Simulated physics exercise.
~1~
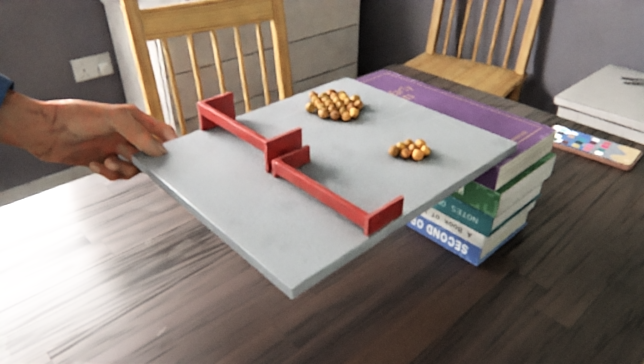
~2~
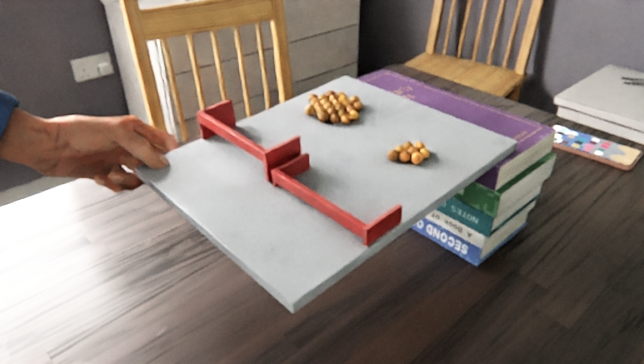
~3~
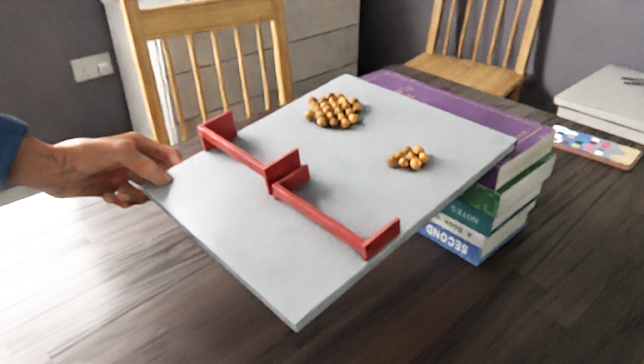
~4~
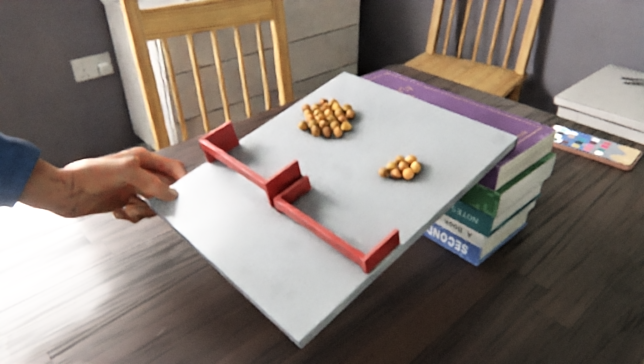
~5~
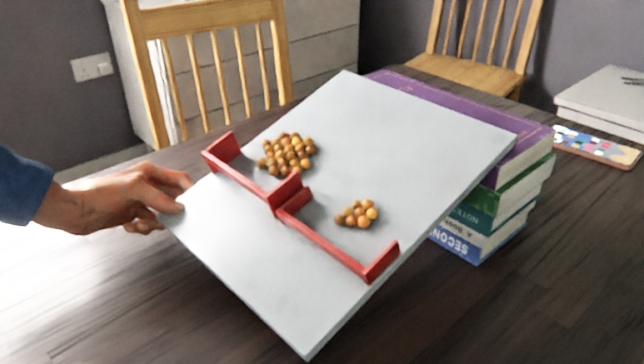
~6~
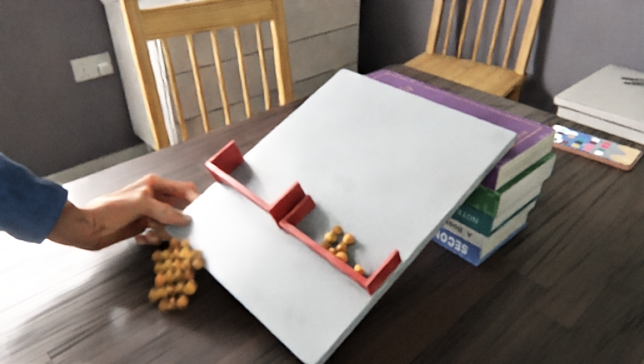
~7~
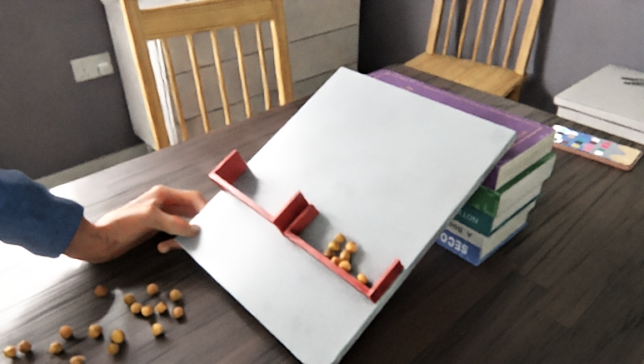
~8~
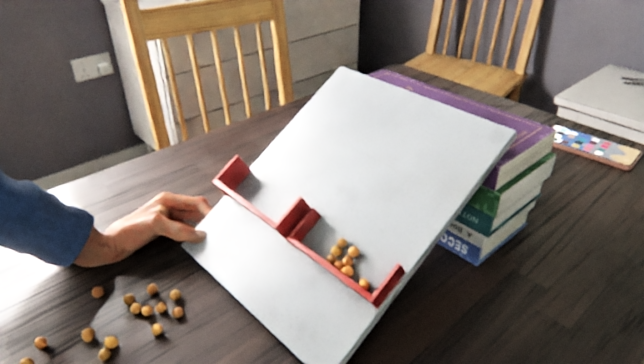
At a table, a hand tilts a board until one bead cluster spills and another stops.
